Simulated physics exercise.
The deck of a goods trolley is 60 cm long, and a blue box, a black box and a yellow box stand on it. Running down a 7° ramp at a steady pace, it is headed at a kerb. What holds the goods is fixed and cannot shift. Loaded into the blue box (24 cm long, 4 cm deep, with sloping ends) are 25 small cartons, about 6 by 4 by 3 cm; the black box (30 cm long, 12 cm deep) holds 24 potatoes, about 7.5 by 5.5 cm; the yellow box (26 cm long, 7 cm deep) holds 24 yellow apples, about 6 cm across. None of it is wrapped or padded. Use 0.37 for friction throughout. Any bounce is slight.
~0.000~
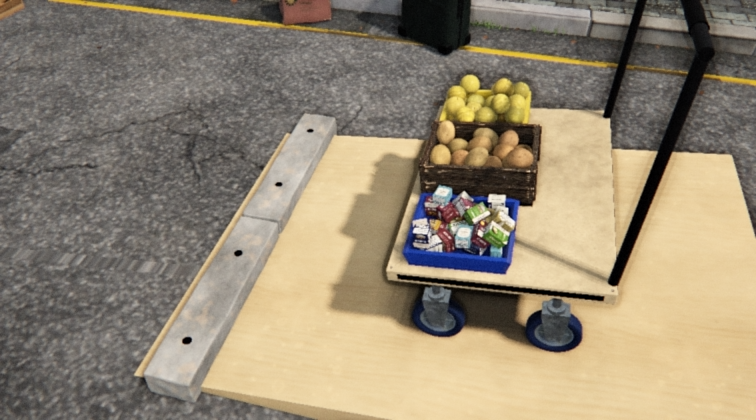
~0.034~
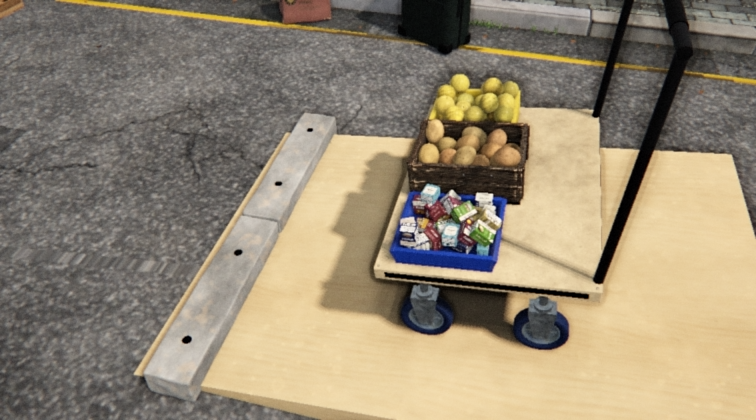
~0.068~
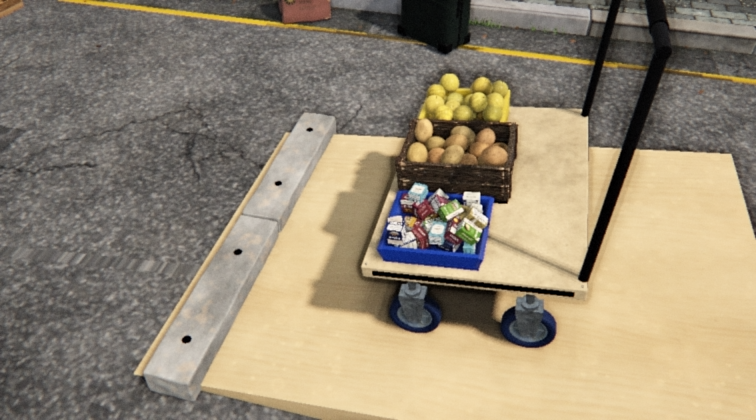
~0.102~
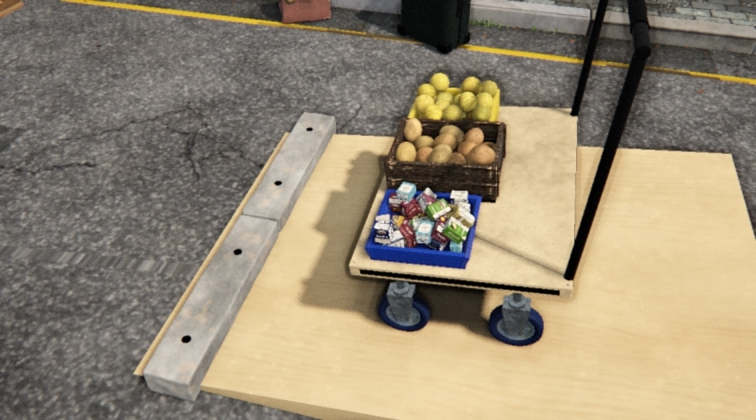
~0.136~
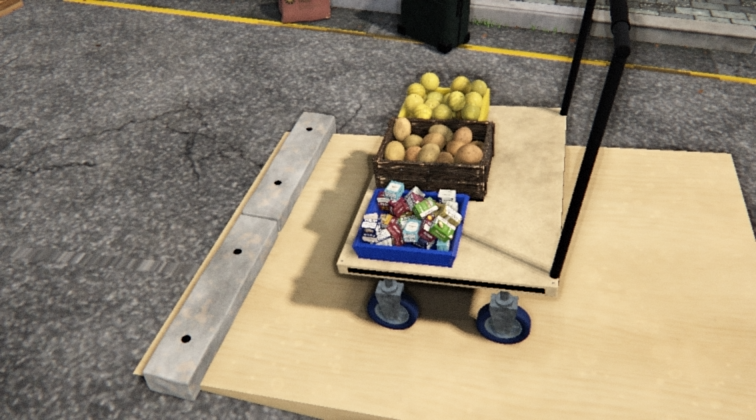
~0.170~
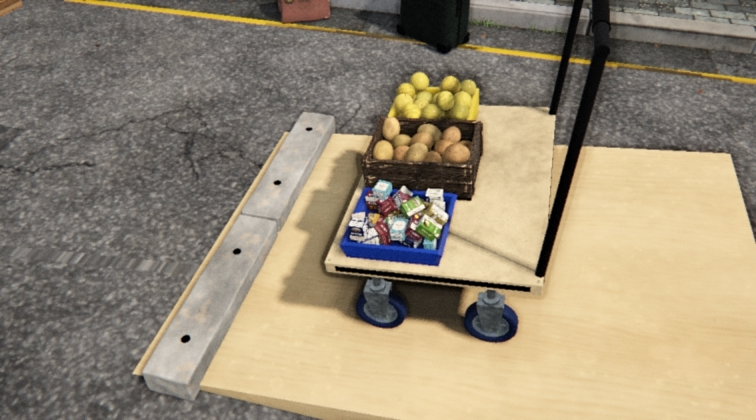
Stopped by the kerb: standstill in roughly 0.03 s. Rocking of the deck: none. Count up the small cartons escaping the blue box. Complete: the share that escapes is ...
... less than a sixth.
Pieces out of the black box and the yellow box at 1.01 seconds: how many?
Roughly - black box: 0; yellow box: 6.
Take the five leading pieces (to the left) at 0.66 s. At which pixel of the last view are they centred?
Around (263, 126) in pixels.
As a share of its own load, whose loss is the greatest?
Yellow box.
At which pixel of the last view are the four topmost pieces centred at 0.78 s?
About (293, 112).
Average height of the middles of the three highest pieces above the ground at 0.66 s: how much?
About 54 cm up, on average.
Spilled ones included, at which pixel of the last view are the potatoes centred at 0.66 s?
Somewhere around pixel (291, 147).
After 0.56 s, impact.
After 0.66 s, blue box 24 in, 1 out, black box 24 in, 0 out and yellow box 24 in, 0 out.
After 0.78 s, blue box 23 in, 2 out, black box 24 in, 0 out and yellow box 20 in, 4 out.
After 1.01 s, blue box 23 in, 2 out, black box 24 in, 0 out and yellow box 18 in, 6 out.
When it is over (at 1.52 s), blue box 23 in, 2 out, black box 24 in, 0 out and yellow box 17 in, 7 out. Asked share, 2 of 25, 8 per cent.
